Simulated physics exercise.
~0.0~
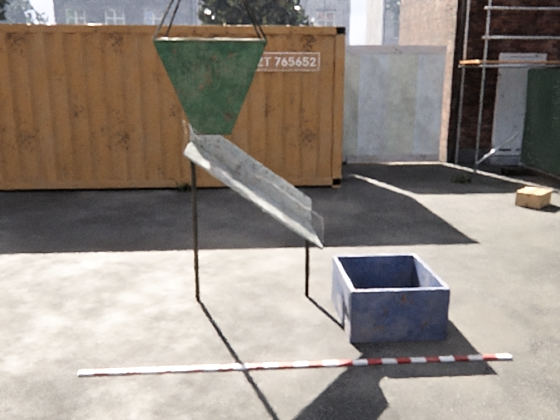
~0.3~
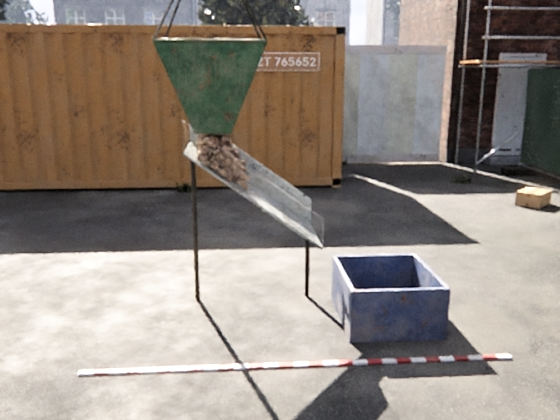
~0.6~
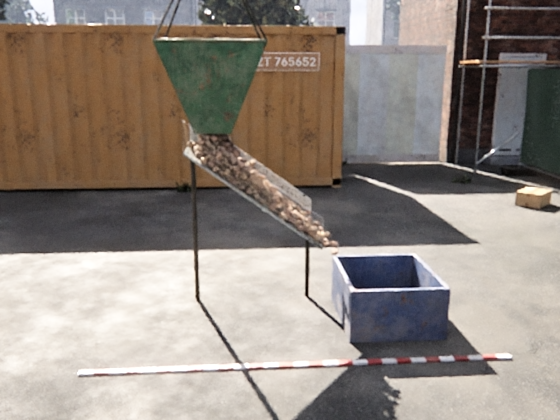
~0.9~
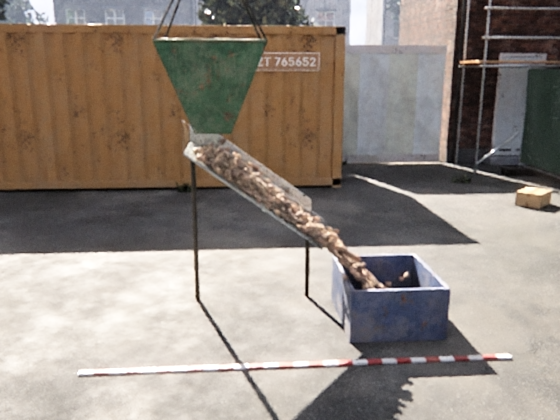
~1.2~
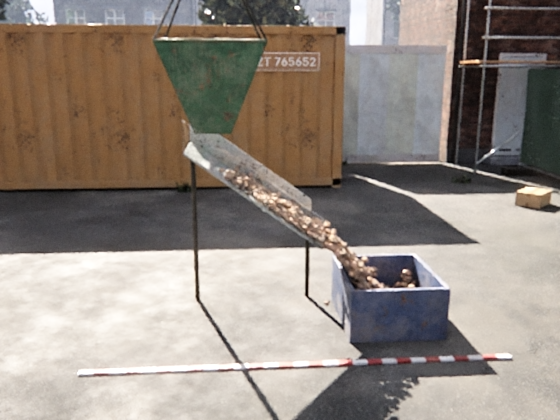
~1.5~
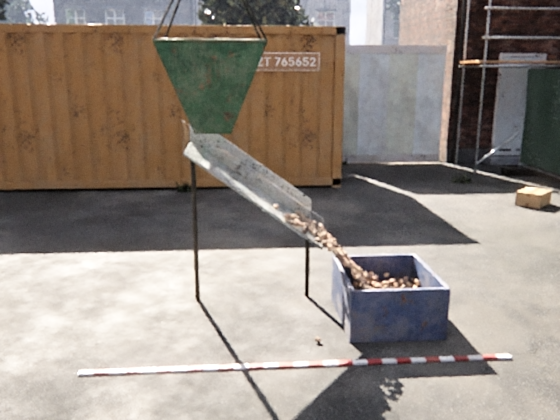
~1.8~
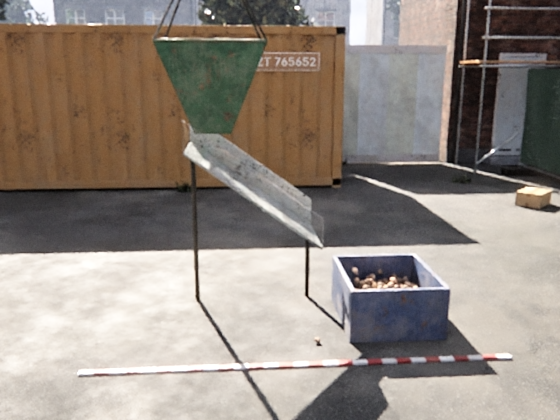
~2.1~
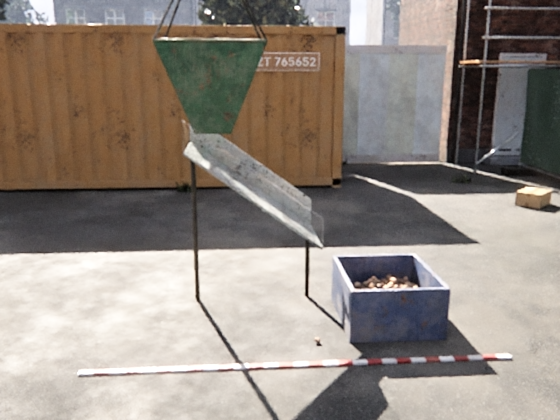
Brown stones pour from a green hopper, slide down a sloping chute and settle in a blue bin.
